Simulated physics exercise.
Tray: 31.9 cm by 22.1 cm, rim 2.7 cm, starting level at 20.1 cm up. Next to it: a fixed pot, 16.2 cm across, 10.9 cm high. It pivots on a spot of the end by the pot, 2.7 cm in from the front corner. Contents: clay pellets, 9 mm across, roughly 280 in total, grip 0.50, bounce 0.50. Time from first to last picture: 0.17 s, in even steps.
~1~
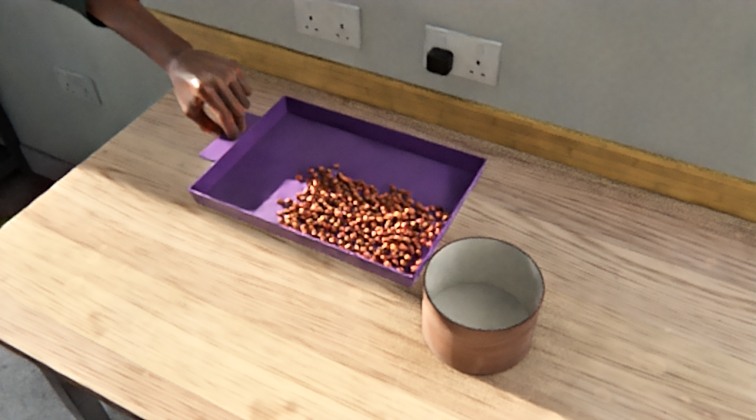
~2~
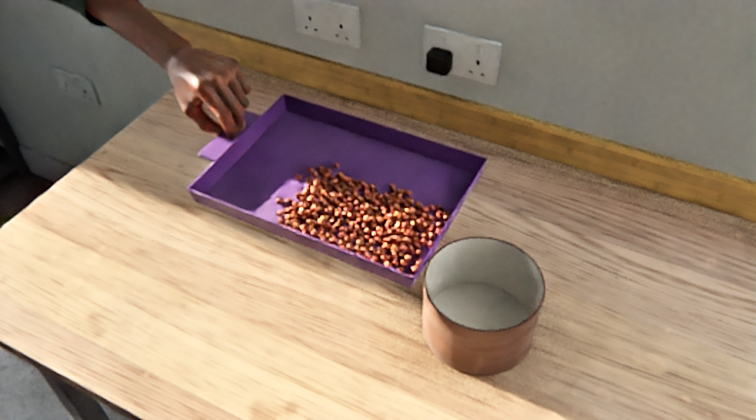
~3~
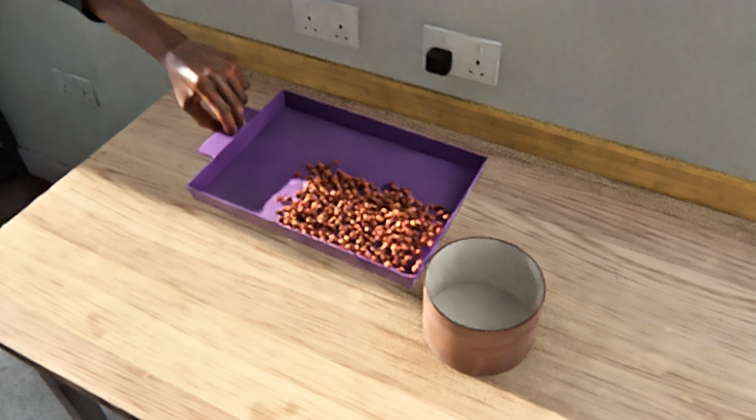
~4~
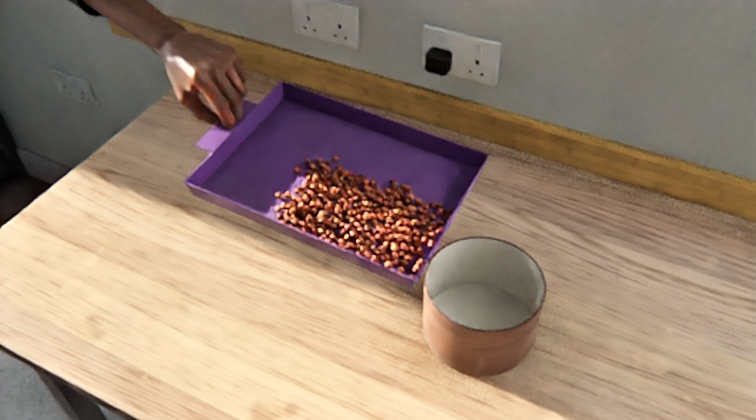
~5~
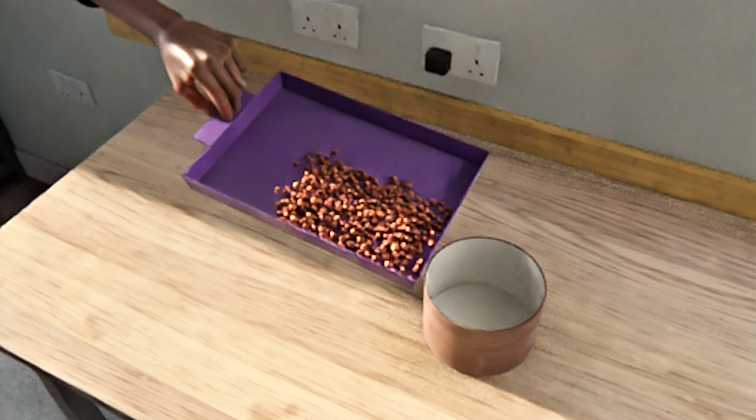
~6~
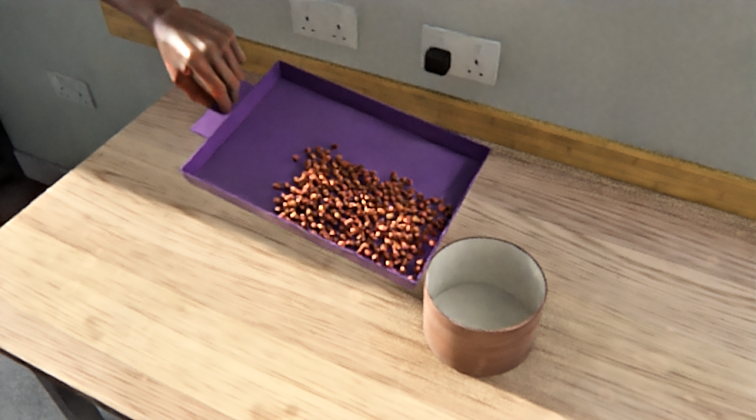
A hand slowly raises the left end of a purple tray holding small reddish-brown pieces.
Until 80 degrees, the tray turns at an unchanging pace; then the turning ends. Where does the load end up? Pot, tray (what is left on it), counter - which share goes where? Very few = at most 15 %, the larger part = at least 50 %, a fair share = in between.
Pot - very few, tray - a fair share, counter - the larger part.
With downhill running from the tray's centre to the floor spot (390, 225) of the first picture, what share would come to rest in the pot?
That would be close to 5 per cent.
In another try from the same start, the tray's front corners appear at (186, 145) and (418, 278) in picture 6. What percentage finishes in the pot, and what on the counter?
You'd end with pot at 25 and counter at 30.
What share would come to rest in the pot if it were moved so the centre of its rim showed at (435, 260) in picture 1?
Something like 0 per cent would settle in it.
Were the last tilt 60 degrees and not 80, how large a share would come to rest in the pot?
I'd expect some 0 per cent in the pot.
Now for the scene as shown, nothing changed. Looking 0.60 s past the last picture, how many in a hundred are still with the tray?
I'd put it at roughly 100 per cent.
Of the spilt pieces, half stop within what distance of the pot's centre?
18 cm.
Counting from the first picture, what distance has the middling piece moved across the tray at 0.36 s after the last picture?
Displacement on the tray: Roughly 2 cm.
Then, 0.36 s after the last picture, tilt 44 degrees; the tray holds 100 %, the pot 0 %.
Then, 0.60 s after the last picture, tilt 67 degrees; the tray holds 100 %, the pot 0 %.
Then, 0.95 s after the last picture, tilt 80 degrees; the tray holds 95 %, the pot 0 %.
In the end, pot 0 %, tray 35 %, counter 65 %.
